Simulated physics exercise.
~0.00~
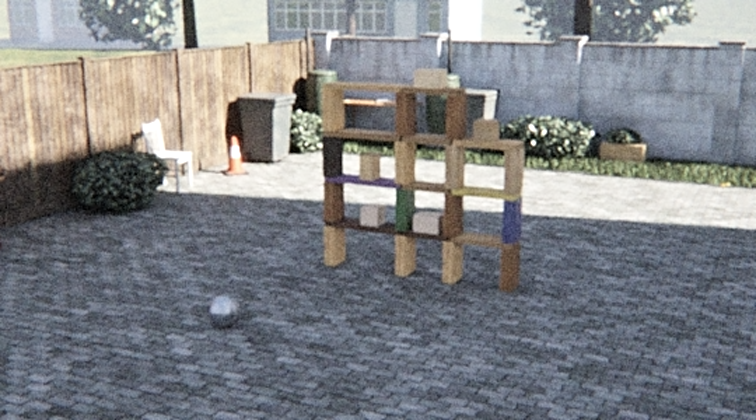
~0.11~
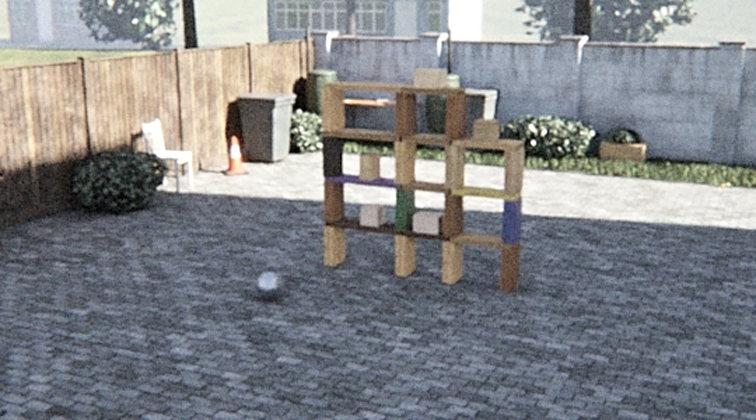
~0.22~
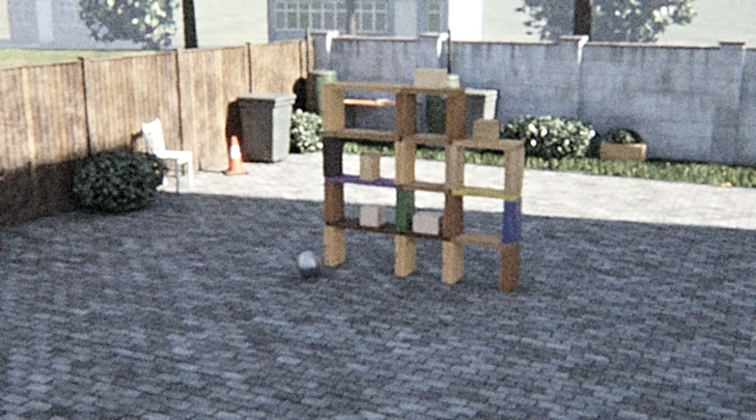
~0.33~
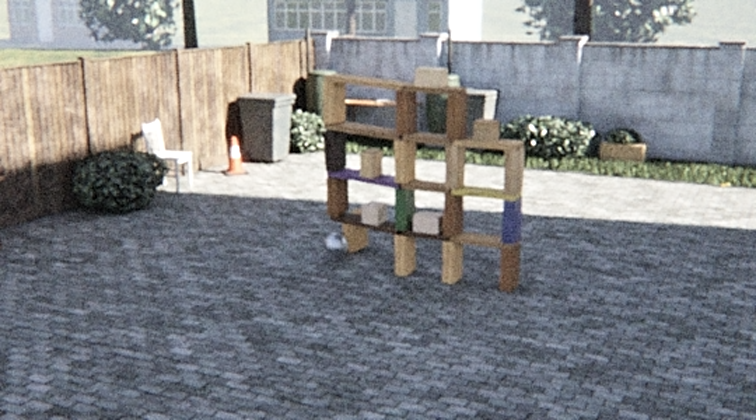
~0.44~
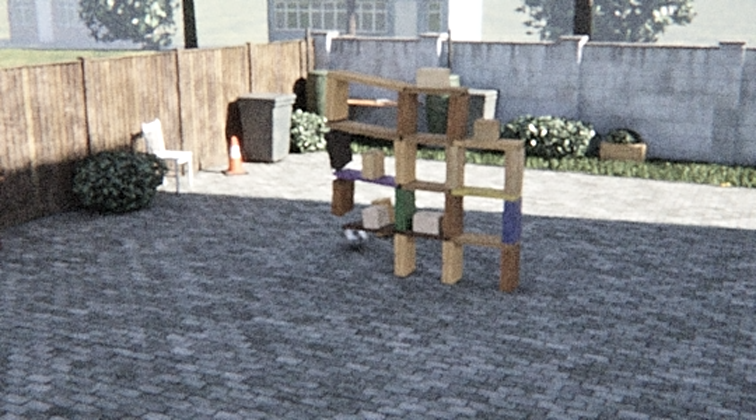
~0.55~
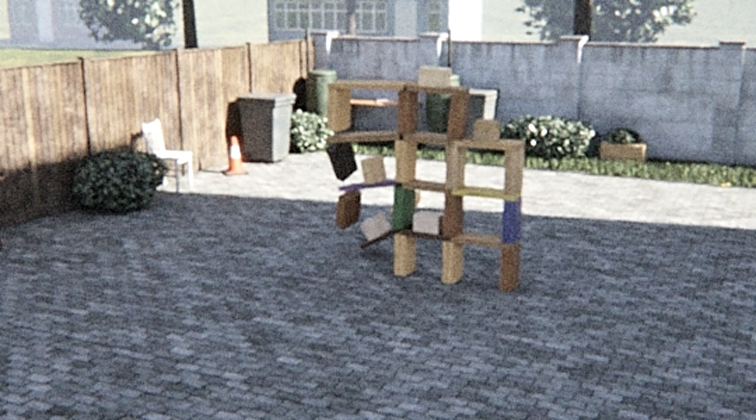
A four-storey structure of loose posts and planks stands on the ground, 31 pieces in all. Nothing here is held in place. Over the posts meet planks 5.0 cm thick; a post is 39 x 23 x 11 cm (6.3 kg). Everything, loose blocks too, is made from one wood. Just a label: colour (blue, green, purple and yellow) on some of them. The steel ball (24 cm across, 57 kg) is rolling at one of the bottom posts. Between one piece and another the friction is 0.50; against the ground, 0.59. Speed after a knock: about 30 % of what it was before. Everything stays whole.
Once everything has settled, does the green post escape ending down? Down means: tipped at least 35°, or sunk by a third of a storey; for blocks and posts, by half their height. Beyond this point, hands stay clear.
No, it ends down.
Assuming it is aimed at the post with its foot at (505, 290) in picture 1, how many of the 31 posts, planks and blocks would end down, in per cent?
Changed setup: 20 per cent.
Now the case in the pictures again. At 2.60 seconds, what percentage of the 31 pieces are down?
By then 50 %.
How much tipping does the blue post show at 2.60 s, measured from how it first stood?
Near 0 degrees from how it began.
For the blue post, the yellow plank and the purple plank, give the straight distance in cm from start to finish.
Roughly blue 0 cm, yellow 0 cm, purple 80 cm.
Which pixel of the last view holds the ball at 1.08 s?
You'll find it near (442, 189).
Around 1.08 s, ball still moving; 10 of the 31 pieces down; green post tipped 10°; purple plank tipped 35°, 61 cm lower.
Around 2.60 s, ball still moving; 15 of the 31 pieces down; green post tipped 5°; purple plank tipped 20°, 70 cm lower.
Finally (5.0 s), ball rolling away; 22 of the 31 pieces down; green post on its side; purple plank tipped 9°, 78 cm lower; blue post unmoved. Seen by the last camera, middles, green post near (374, 242), purple plank near (380, 252).
